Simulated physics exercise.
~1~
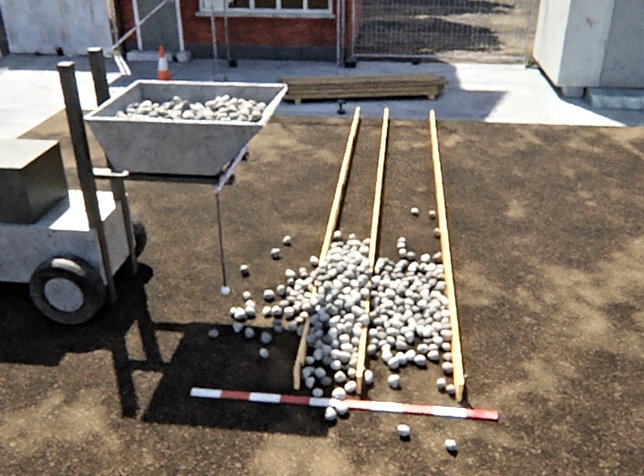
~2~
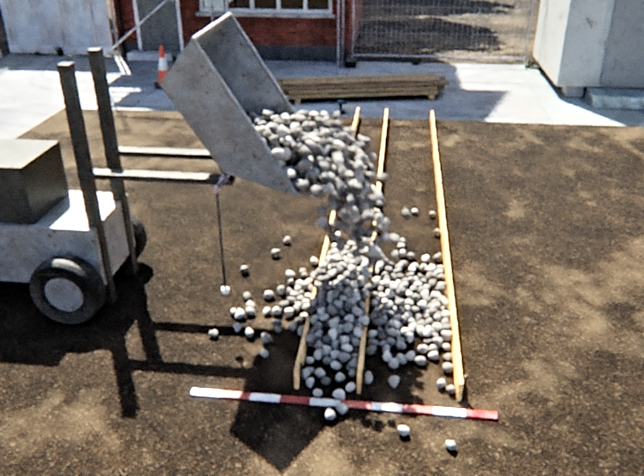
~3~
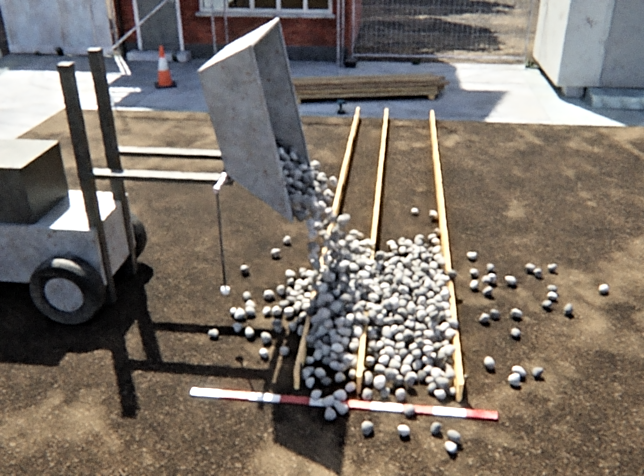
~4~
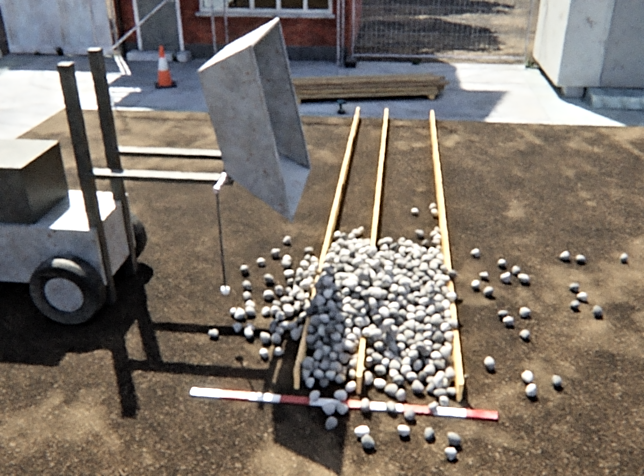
Forklift skip tipping rounded grey stones onto a loose pile across three boards, emptying as some scatter beyond the right-hand board.
